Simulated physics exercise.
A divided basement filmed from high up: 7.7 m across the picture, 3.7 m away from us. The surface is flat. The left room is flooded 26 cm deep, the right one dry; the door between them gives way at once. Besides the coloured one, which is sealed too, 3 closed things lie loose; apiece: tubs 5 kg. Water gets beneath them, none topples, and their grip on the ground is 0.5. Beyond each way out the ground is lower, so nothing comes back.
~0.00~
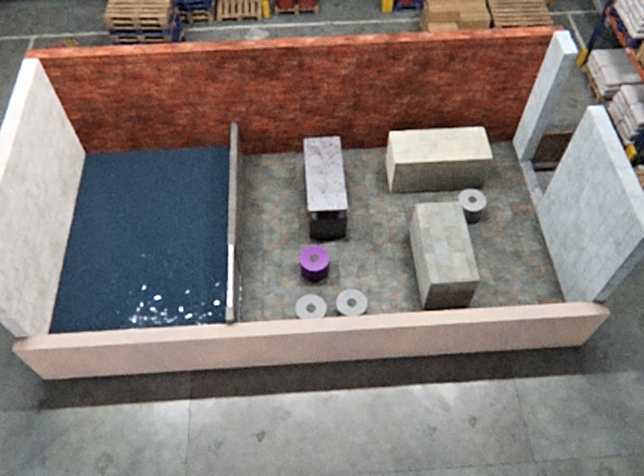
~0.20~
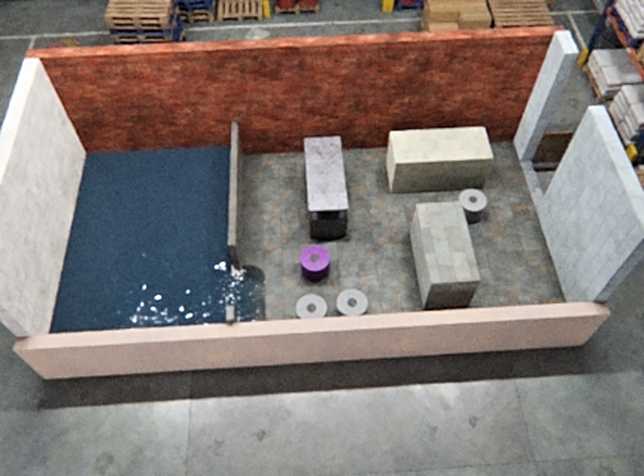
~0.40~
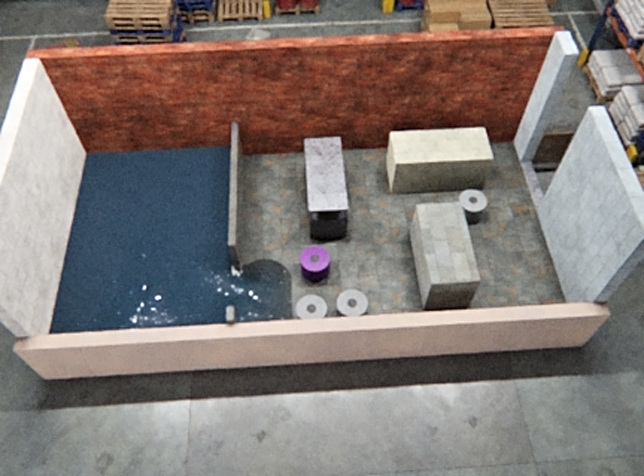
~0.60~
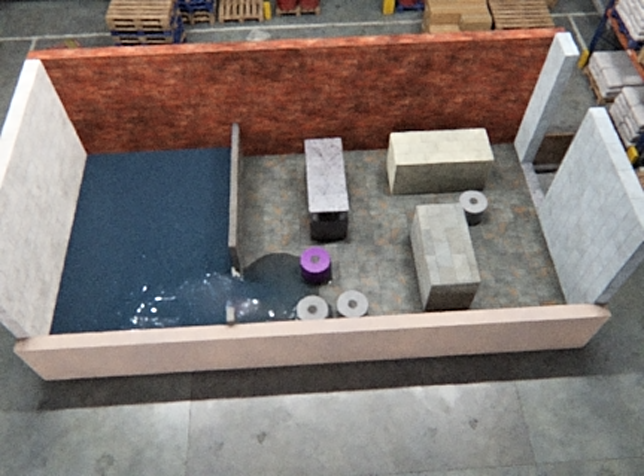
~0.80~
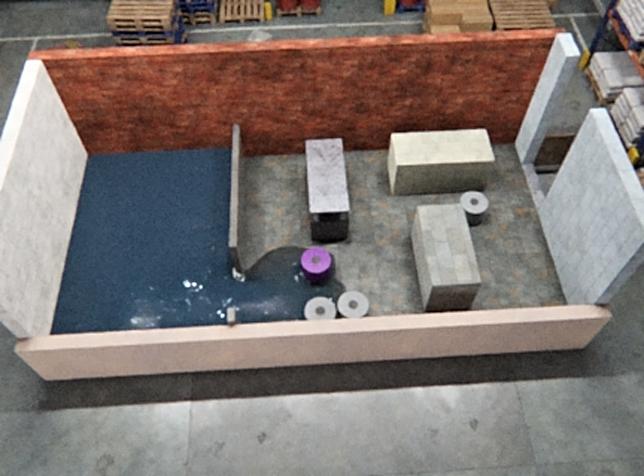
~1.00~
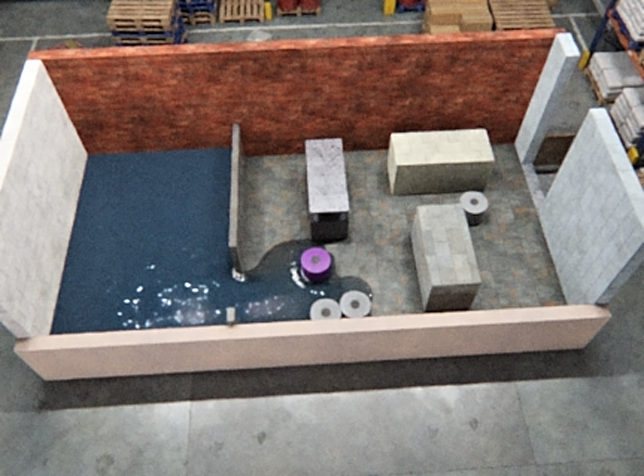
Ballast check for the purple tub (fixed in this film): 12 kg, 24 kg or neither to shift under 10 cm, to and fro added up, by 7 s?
Verdict: Only the larger load is enough.
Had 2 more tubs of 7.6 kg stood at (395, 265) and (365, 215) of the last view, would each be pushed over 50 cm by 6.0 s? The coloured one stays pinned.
In turn: Past it, more.
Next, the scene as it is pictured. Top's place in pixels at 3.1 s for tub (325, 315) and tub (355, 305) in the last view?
Near (392, 296) and (420, 310).
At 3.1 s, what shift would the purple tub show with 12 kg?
Roughly 80 cm.
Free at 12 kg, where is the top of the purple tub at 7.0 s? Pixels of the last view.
Around (349, 147).
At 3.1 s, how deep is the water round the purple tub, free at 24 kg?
About 6 cm.
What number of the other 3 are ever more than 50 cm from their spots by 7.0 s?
I count 2.
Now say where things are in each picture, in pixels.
The first picture shows the purple tub at (314, 258), on the bottom; 9.9 m2 under water; 0 of 4 have shifted.
The second picture shows the purple tub at (315, 258), on the bottom; 10.3 m2 under water; 0 of 4 have shifted.
The third picture shows the purple tub at (315, 259) rests on the ground; water covers 10.9 m2; 0 of 4 have shifted.
The fourth picture shows the purple tub at (315, 260) rests on the ground; water covers 11.4 m2; 0 of 4 have shifted.
The fifth picture shows the purple tub at (316, 260), on the bottom; water covers 11.8 m2; 1 of 4 have shifted.
The sixth picture shows the purple tub at (316, 260), on the bottom; 12.2 m2 under water; 1 of 4 have shifted.
After 1.4 s the purple tub would be 15 cm from its start with 12 kg and 0 cm from its start with 24 kg; 6 cm of water round it then.
After 3.1 s the purple tub would be 72 cm from its start with 12 kg and 0 cm from its start with 24 kg; 6 cm of water round it then.
After 4.9 s the purple tub would be 146 cm from its start with 12 kg and 0 cm from its start with 24 kg; 6 cm of water round it then.
After 7.0 s the purple tub would be 238 cm from its start with 12 kg and 0 cm from its start with 24 kg; 7 cm of water round it then.
